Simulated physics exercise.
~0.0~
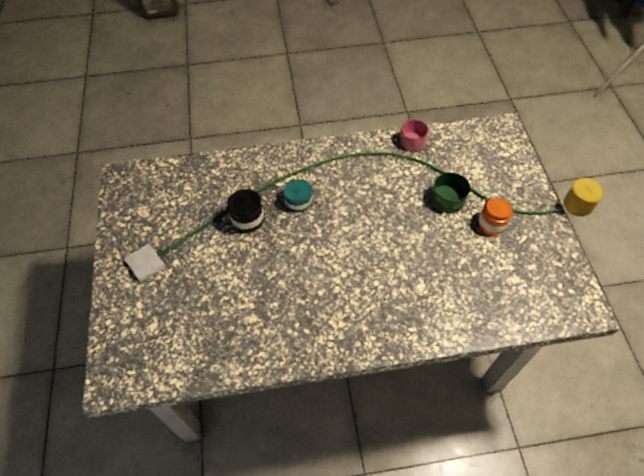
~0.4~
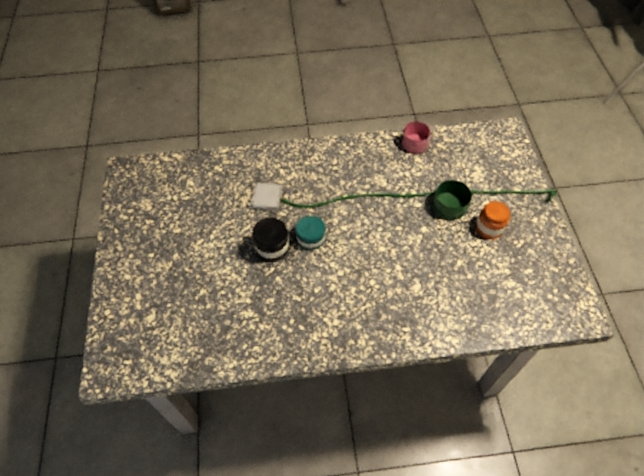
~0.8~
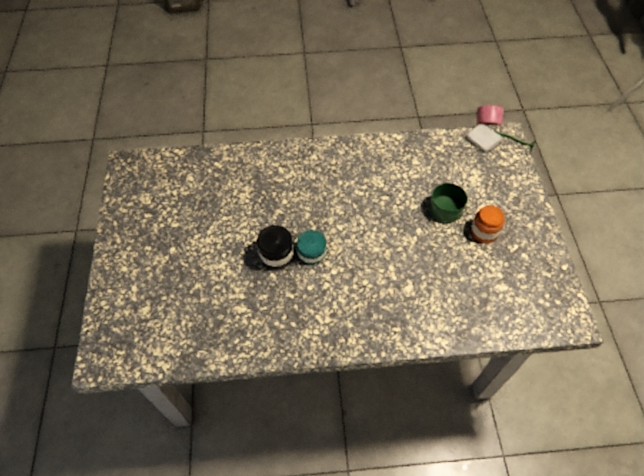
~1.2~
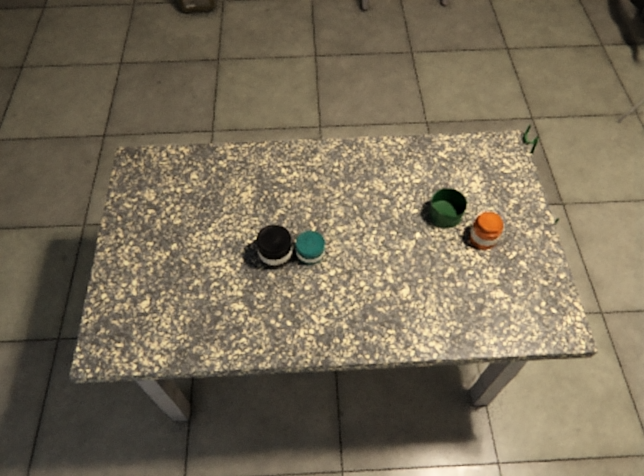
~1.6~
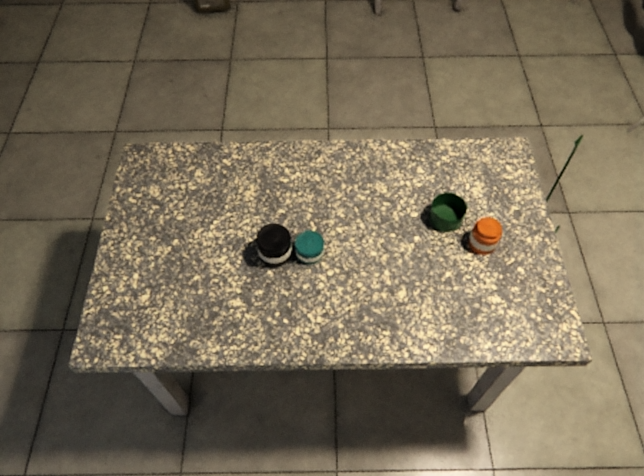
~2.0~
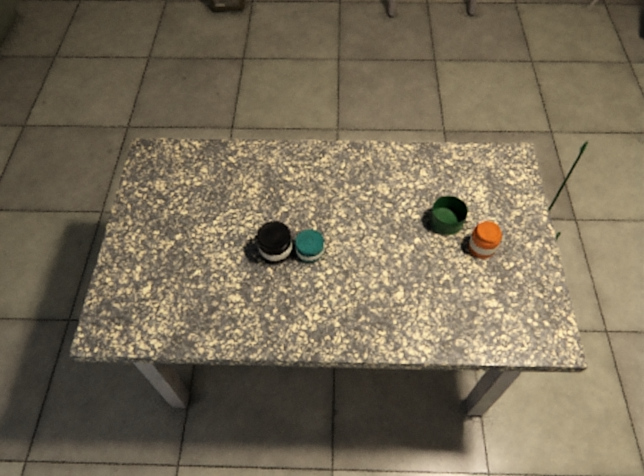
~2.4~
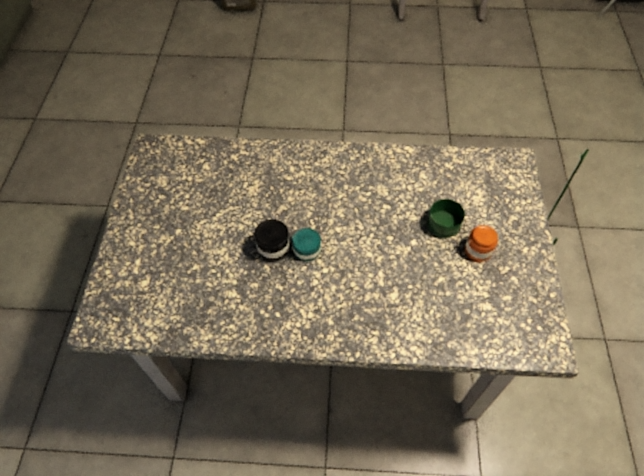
Falling yellow object dragging a white block by a green cord, pink mug going over too, while four containers remain on the table.
